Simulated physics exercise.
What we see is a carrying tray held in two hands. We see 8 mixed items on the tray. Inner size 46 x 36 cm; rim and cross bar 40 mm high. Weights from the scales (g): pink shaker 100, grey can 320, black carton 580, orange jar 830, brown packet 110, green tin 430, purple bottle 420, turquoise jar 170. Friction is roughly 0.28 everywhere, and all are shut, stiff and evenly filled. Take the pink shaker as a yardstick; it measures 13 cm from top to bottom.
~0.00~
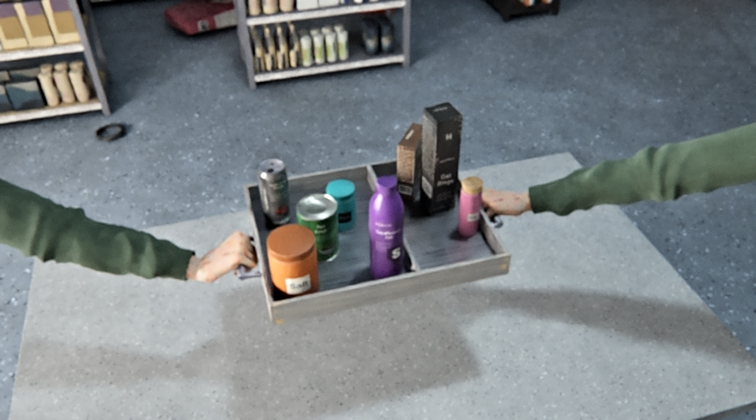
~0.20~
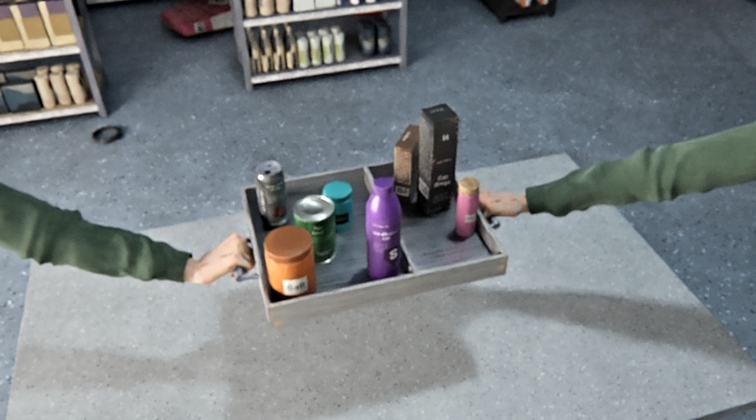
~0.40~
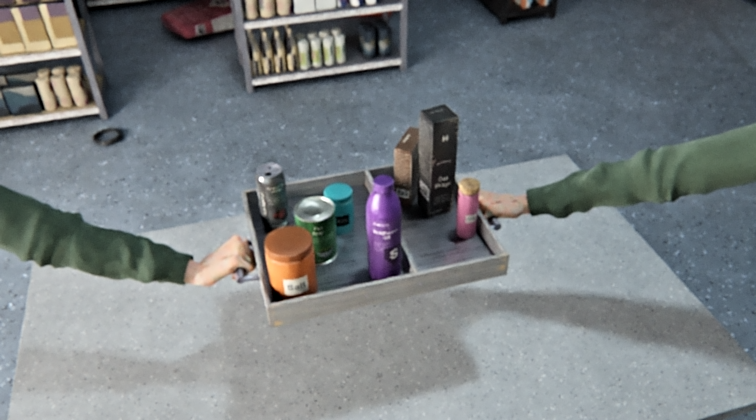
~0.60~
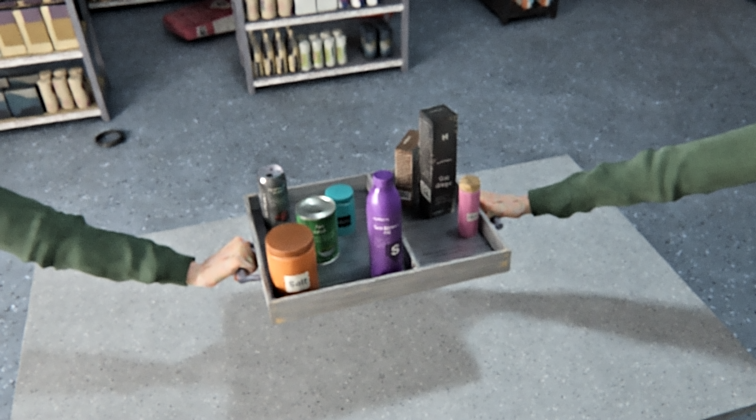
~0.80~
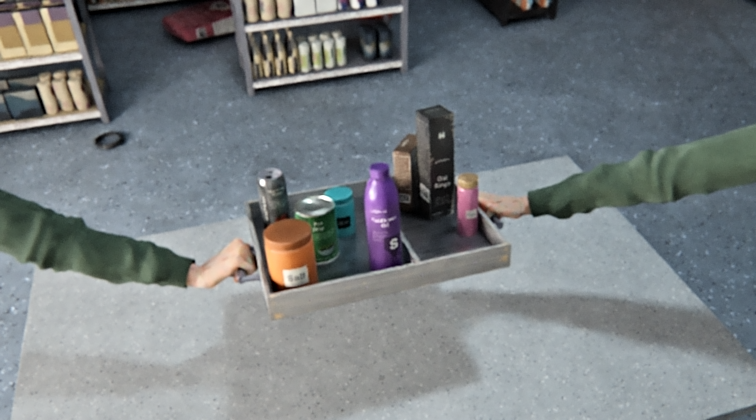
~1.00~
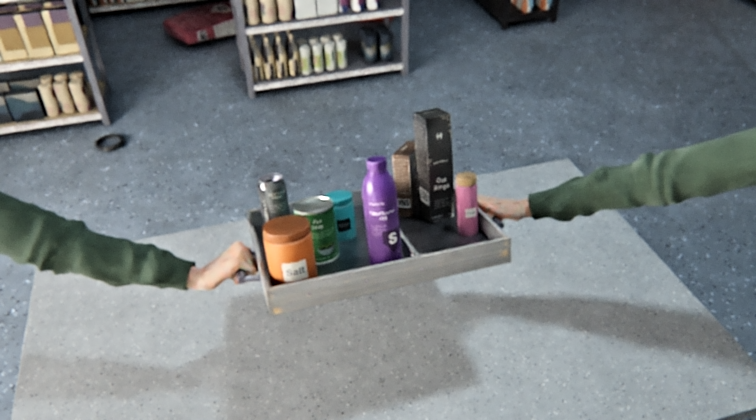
Two hands in green sleeves held a gray tray of bottles, jars, cans and boxes above a pale surface, first level, then slowly tilting so its far edge dipped while the items stayed upright.
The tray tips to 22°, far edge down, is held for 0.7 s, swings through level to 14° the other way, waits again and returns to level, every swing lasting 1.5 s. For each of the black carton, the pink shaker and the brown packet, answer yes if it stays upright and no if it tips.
Black carton no, pink shaker no, brown packet no.
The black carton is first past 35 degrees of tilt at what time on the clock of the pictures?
It happens near 1.4 s.
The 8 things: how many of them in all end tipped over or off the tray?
My answer is 4.
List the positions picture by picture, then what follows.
The first frame shows tray level; black carton (440, 160); pink shaker (470, 207); brown packet (413, 163).
The second frame shows tray level; green tin (316, 230); purple bottle (384, 230).
The third frame shows tray at 2°, far edge down; turquoise jar (339, 209); grey can (273, 198).
The fourth frame shows tray at 5°, far edge down; orange jar (293, 263); green tin (318, 231).
The fifth frame shows tray at 10°, far edge down; purple bottle (383, 220); turquoise jar (340, 212).
The sixth frame shows tray at 15°, far edge down; black carton (434, 166); pink shaker (467, 204); brown packet (410, 178).
By 1.80 s, tray at 22°, far edge down; black carton and brown packet now off the tray; pink shaker 21 cm from its spot near (433, 178); orange jar 19 cm from its spot.
By 2.80 s, tray at 14°, far edge down; pink shaker and purple bottle now off the tray; green tin 16 cm from its spot; orange jar 19 cm from its spot.
When it is over (6.4 s), off the tray and tipped over, pink shaker, black carton, brown packet and purple bottle; not toppled but over 5 cm from the start, grey can, orange jar, green tin and turquoise jar. In the last view, black carton near (435, 194), pink shaker near (398, 227).
